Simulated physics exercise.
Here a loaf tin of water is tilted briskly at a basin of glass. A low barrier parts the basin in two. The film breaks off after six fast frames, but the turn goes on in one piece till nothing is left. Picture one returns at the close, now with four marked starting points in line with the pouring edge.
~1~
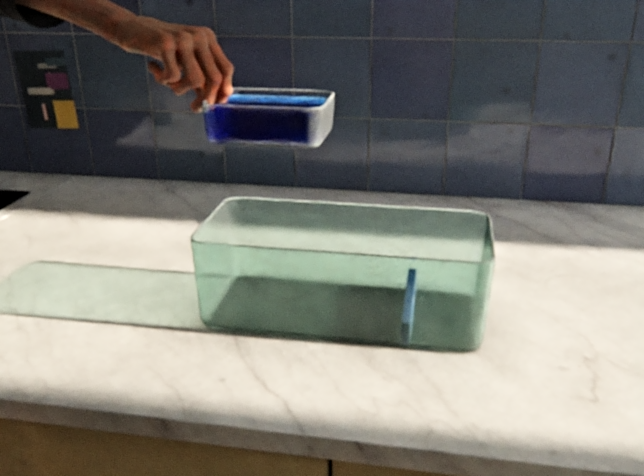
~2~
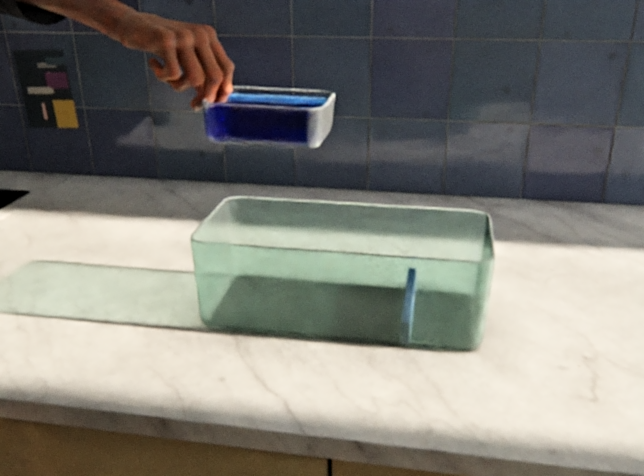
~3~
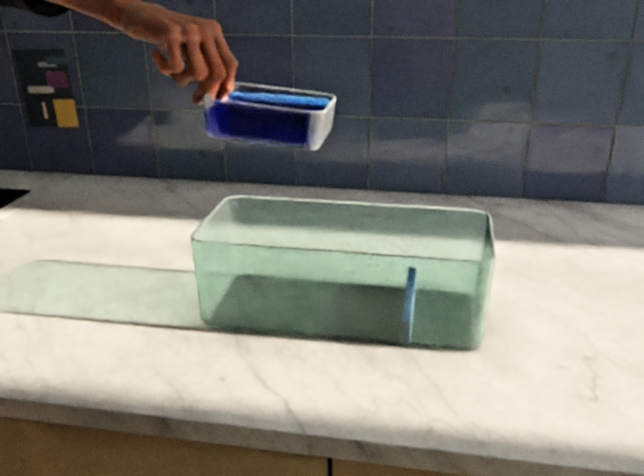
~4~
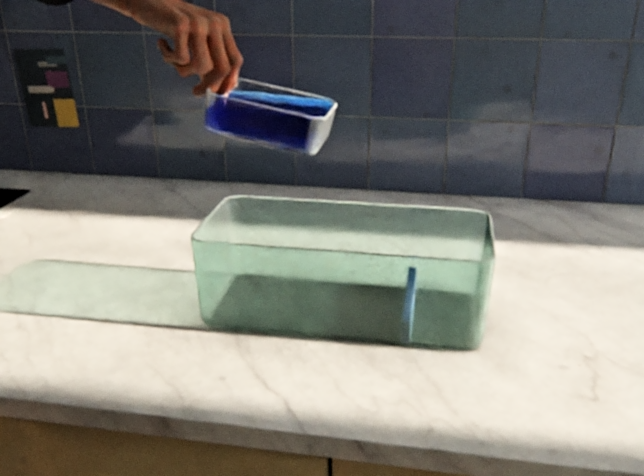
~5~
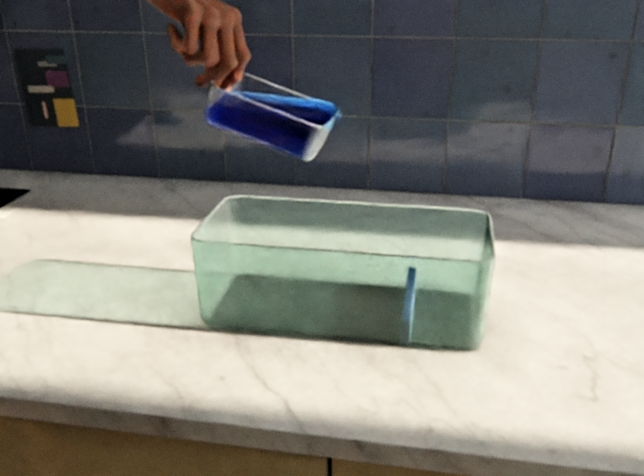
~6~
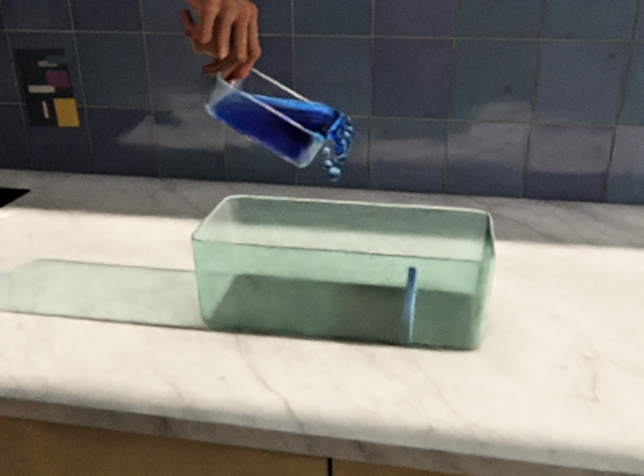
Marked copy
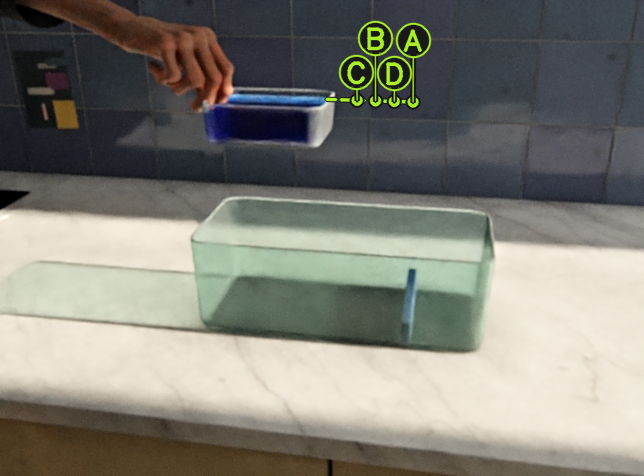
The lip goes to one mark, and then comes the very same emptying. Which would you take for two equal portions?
Choose C.
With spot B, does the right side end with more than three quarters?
No.
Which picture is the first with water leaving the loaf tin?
Picture 5.
On the marked copy, A at (413, 102); B at (375, 100); C at (357, 100); D at (394, 101).
For spot A, about 40 % ends left of the wall and 59 % right of it.
For spot B, about 35 % ends left of the wall and 64 % right of it.
For spot C, about 49 % ends left of the wall and 51 % right of it.
For spot D, about 30 % ends left of the wall and 70 % right of it.
